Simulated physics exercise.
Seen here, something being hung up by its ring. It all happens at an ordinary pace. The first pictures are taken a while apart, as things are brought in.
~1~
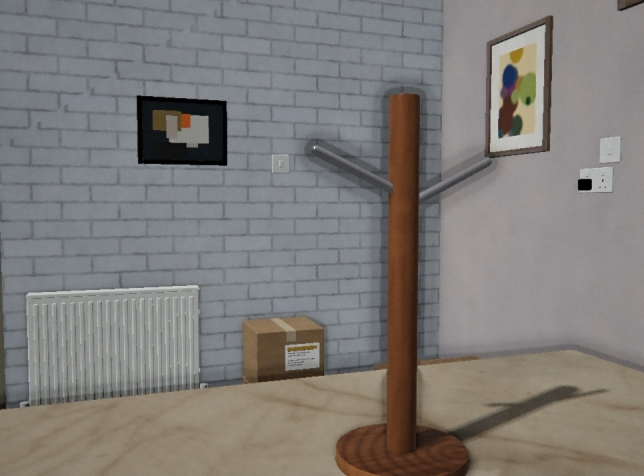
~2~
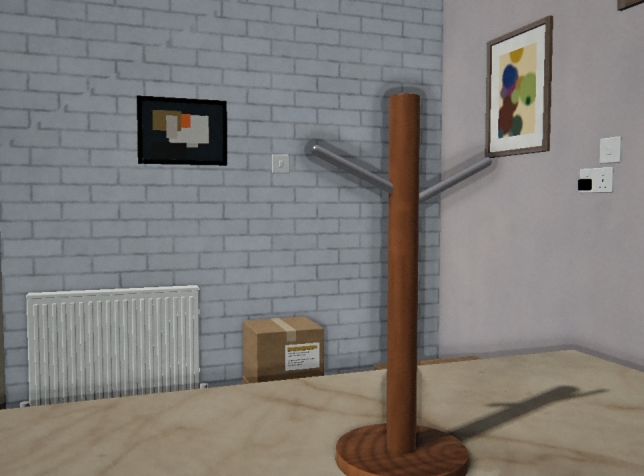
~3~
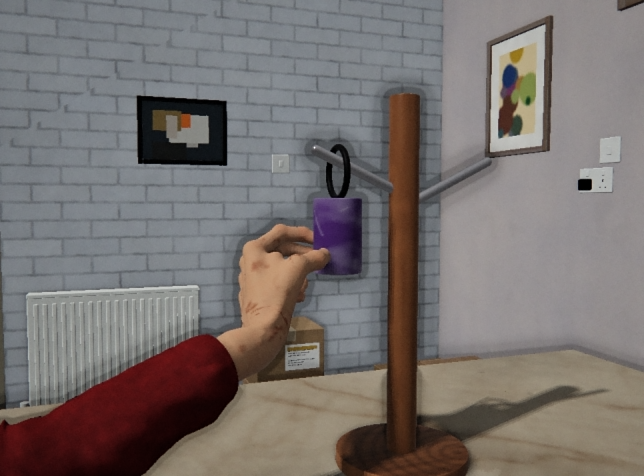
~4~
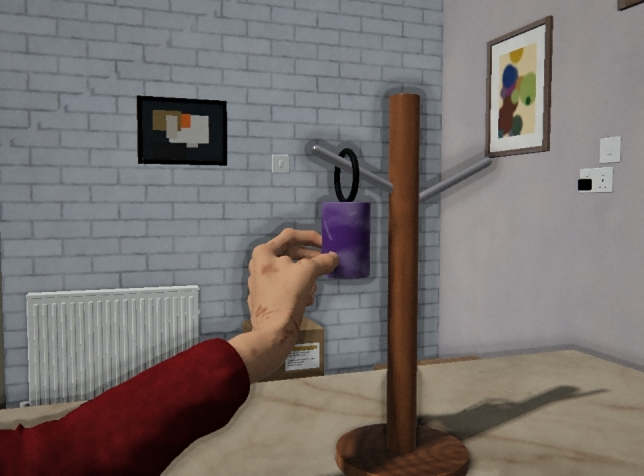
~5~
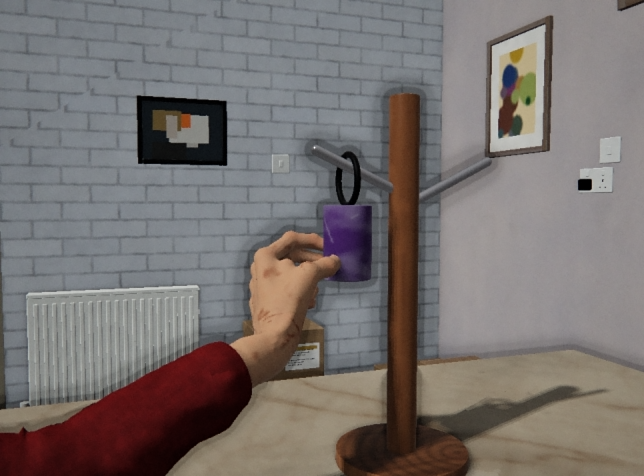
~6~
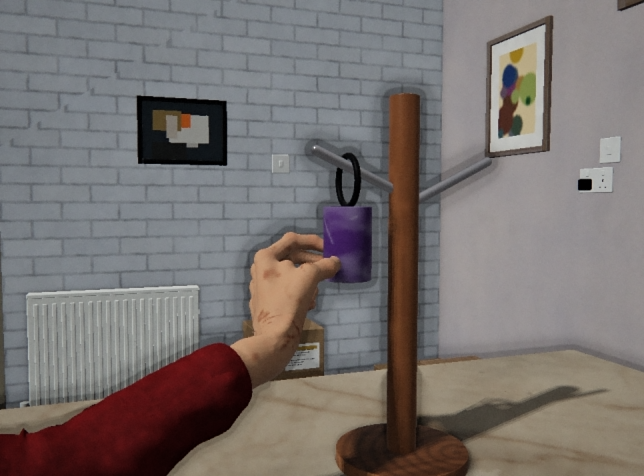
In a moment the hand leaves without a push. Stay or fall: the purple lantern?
The purple lantern hangs there.
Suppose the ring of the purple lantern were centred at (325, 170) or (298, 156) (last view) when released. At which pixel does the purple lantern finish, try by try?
It ends around (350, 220) and (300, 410).
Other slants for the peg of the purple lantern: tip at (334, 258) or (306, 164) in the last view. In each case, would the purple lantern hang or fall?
One after another: It comes down; remains hooked.
Then, 0.78 s on from there, purple lantern moving near (355, 221).
In the end, the purple lantern remains hooked, near (368, 227).
